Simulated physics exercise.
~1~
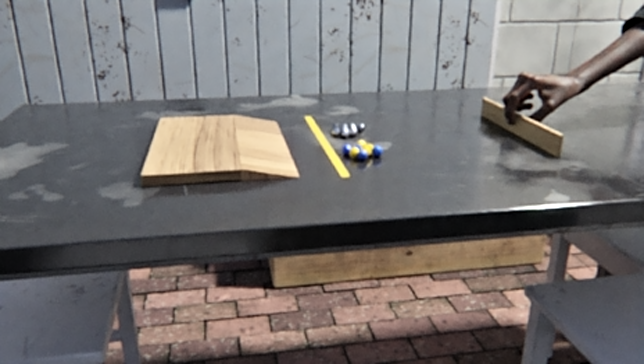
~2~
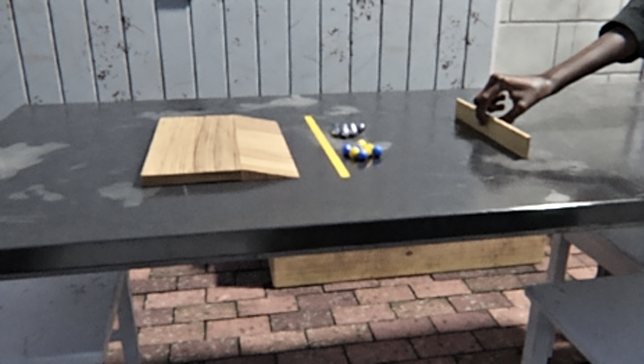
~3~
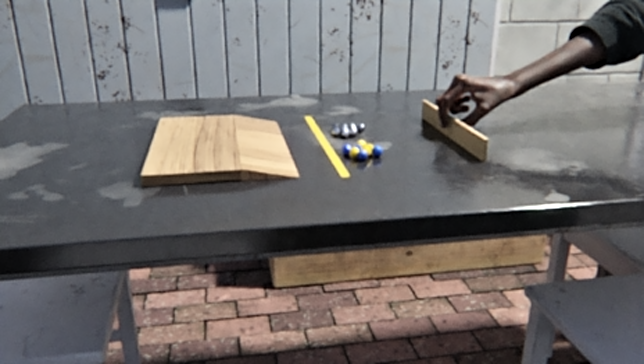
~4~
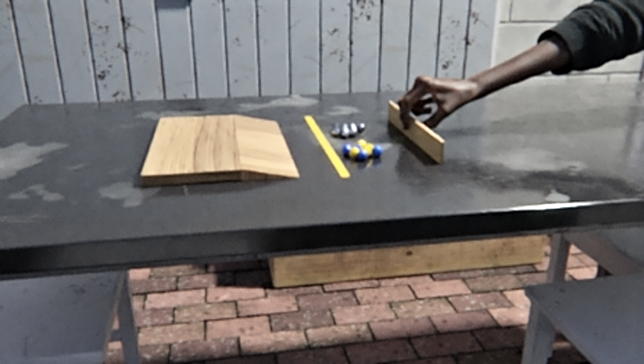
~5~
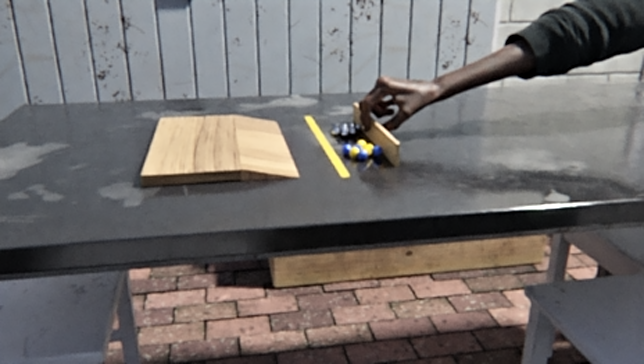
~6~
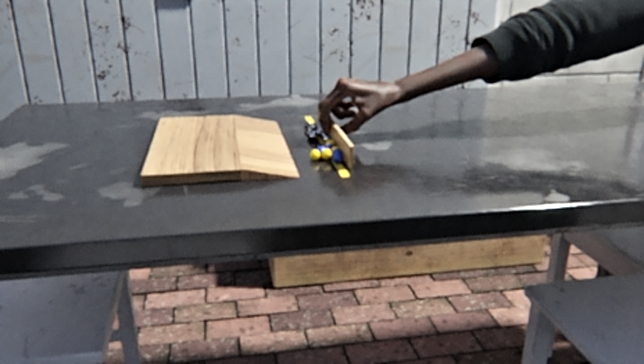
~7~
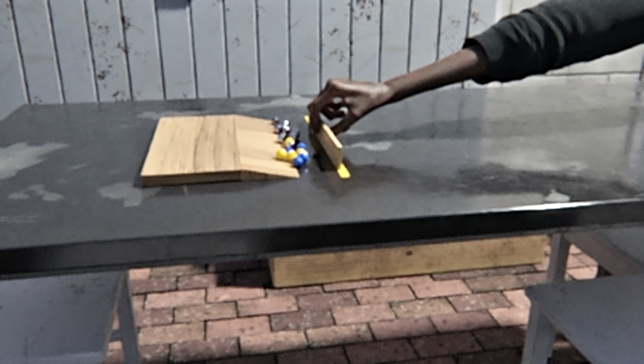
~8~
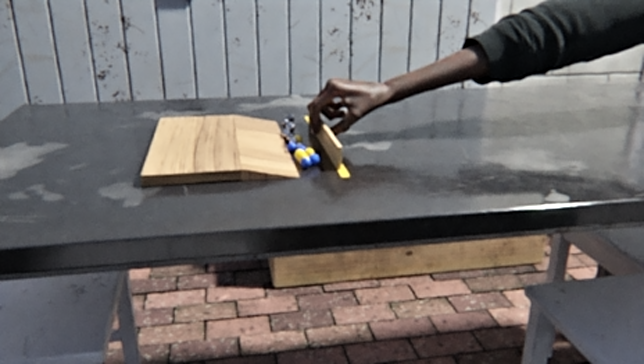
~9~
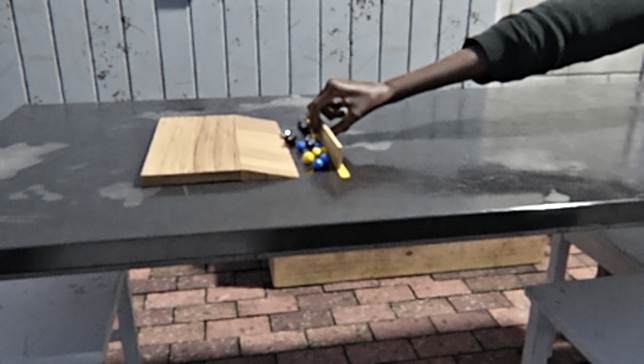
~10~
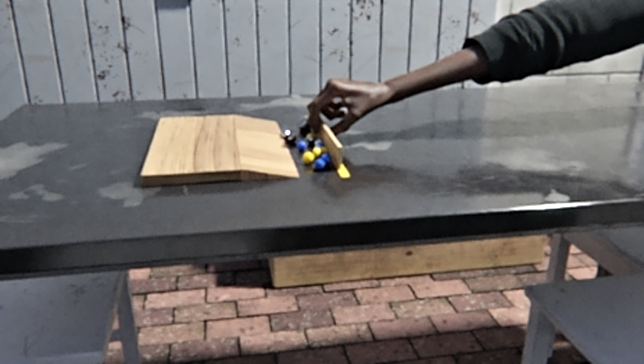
To begin with, a hand holds a small strip of wood upright at the right of a dark tabletop, with two little clusters of blue, yellow and dark bits beside a yellow tape line and a wooden slab with a sloping edge at the left. The hand slides the strip left until it meets the bits and sweeps them over the tape. The strip stops at the tape, while the bits carry on and run partly onto the slope. They then roll back down toward the strip. Finally, both clusters rest between slab and strip, which the hand still holds.
